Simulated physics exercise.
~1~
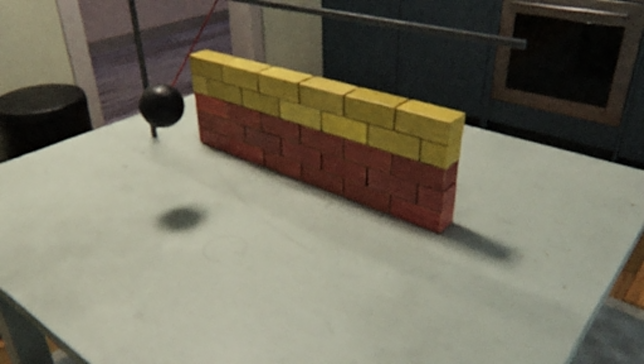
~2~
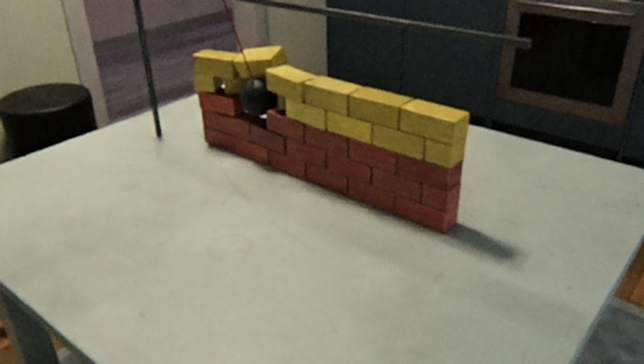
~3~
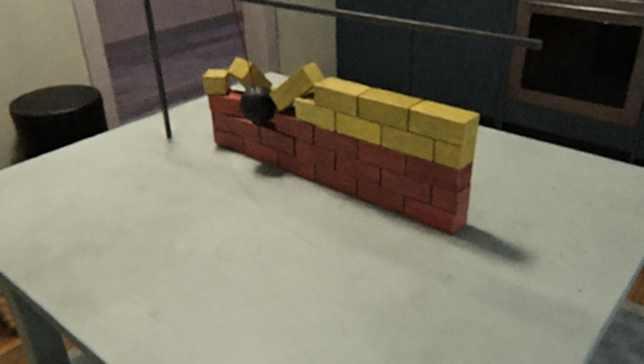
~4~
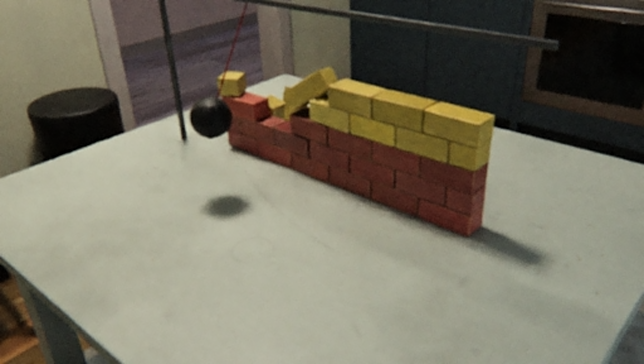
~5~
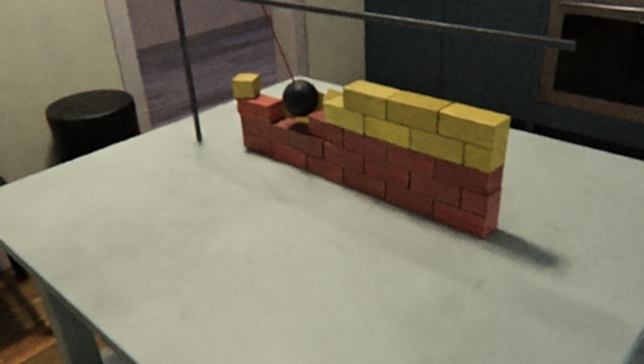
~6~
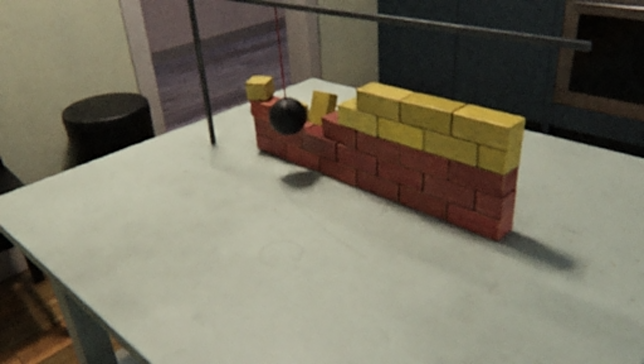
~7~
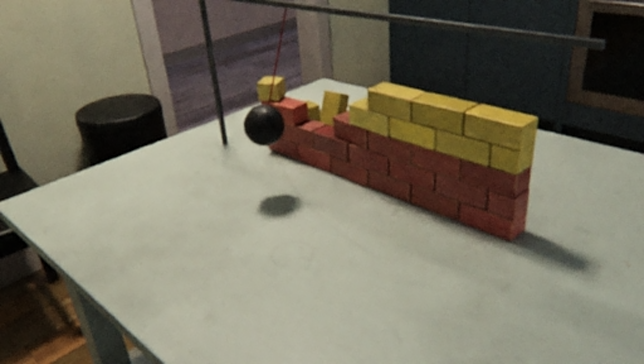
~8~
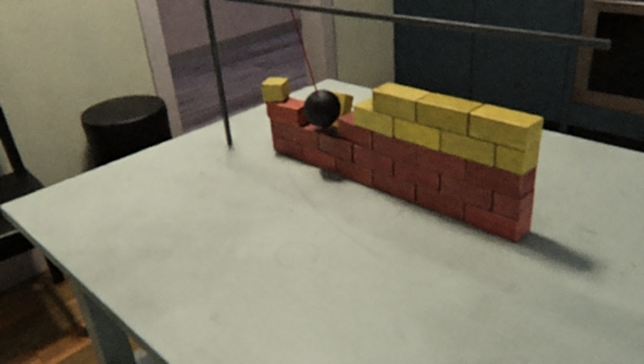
On a pale tabletop in a room with a dark stool, a small wall of toy blocks stands with red courses below and yellow ones above, while a dark ball hangs on a line from an overhead beam near its left end. The ball swings right into the upper left of the wall, shoving yellow blocks up and out of line. As it swings back left, several yellow blocks tilt and come loose. It swings right and left again in smaller arcs, leaving a gap. At the end the ball hangs by the notched left section, one yellow block perched on the far left corner, while the right part stands intact.
